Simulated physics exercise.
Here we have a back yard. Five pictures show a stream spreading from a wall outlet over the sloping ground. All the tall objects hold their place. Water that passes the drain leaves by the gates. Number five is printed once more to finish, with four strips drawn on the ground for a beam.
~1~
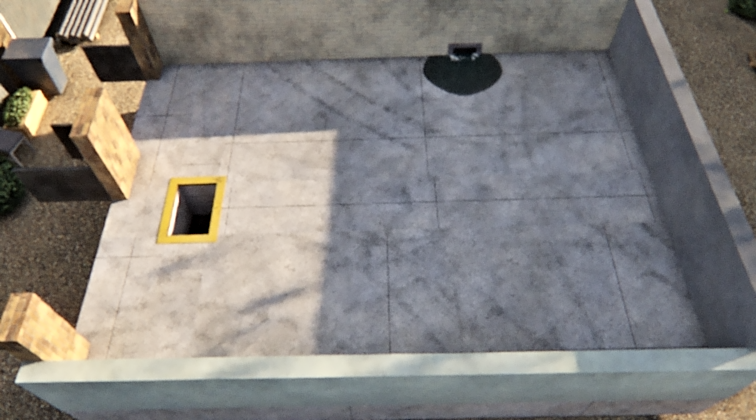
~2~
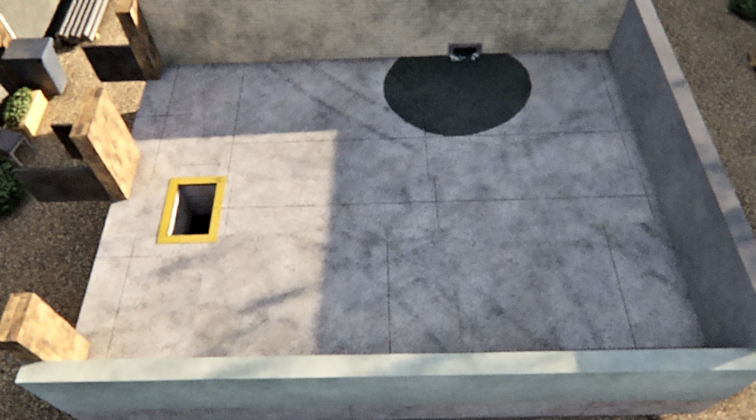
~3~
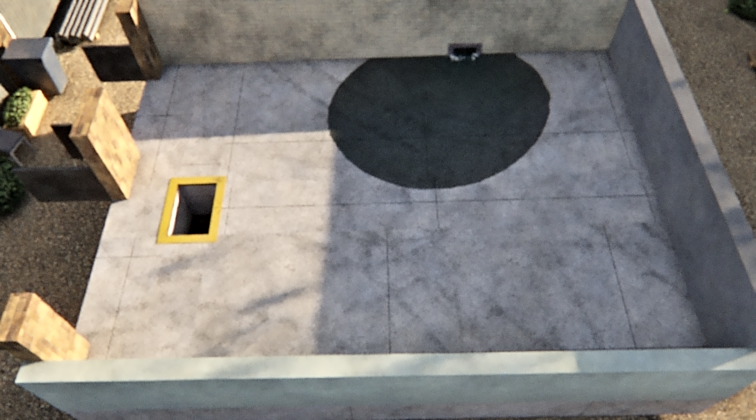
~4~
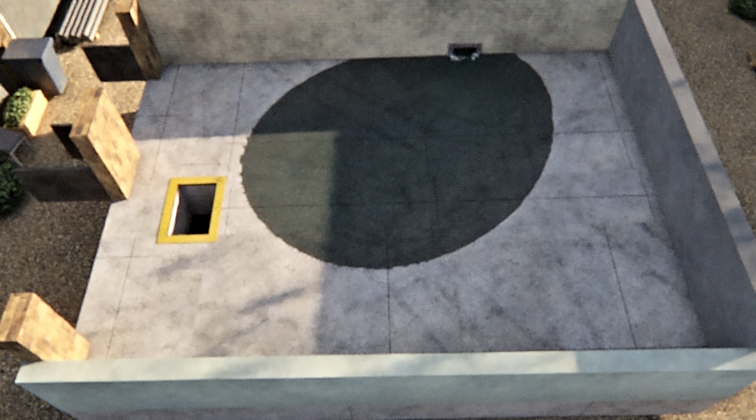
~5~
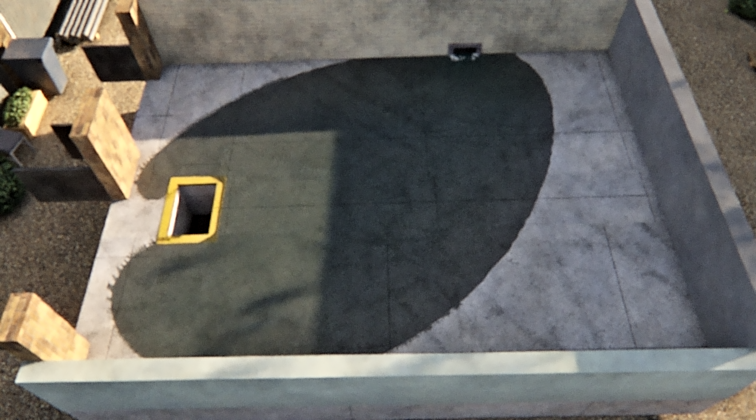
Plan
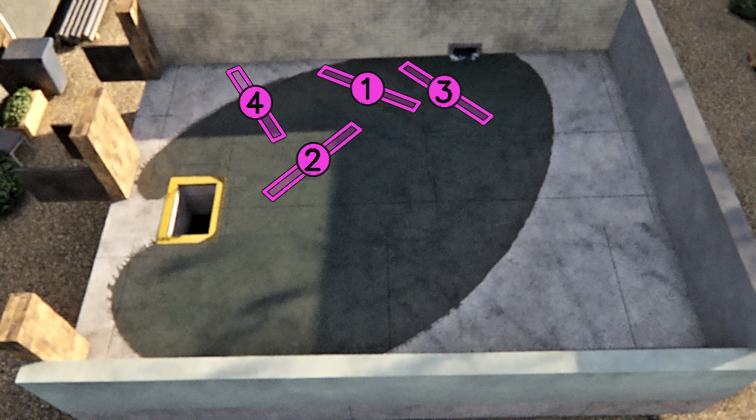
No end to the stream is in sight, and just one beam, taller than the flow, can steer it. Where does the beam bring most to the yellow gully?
Best: 4.
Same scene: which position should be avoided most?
3 it is.
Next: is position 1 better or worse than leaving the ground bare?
It is worse.
In magenta, 1 from (321, 70) to (416, 106); 2 from (268, 195) to (355, 126); 3 from (403, 65) to (487, 119); 4 from (233, 69) to (278, 138).
Choosing 1, about 14 % of the stream goes into the yellow gully, about 86 % out by the gates.
Choosing 2, about 16 % of the stream goes into the yellow gully, about 84 % out by the gates.
Choosing 3, about 9 % of the stream goes into the yellow gully, about 91 % out by the gates.
Choosing 4, about 26 % of the stream goes into the yellow gully, about 73 % out by the gates.
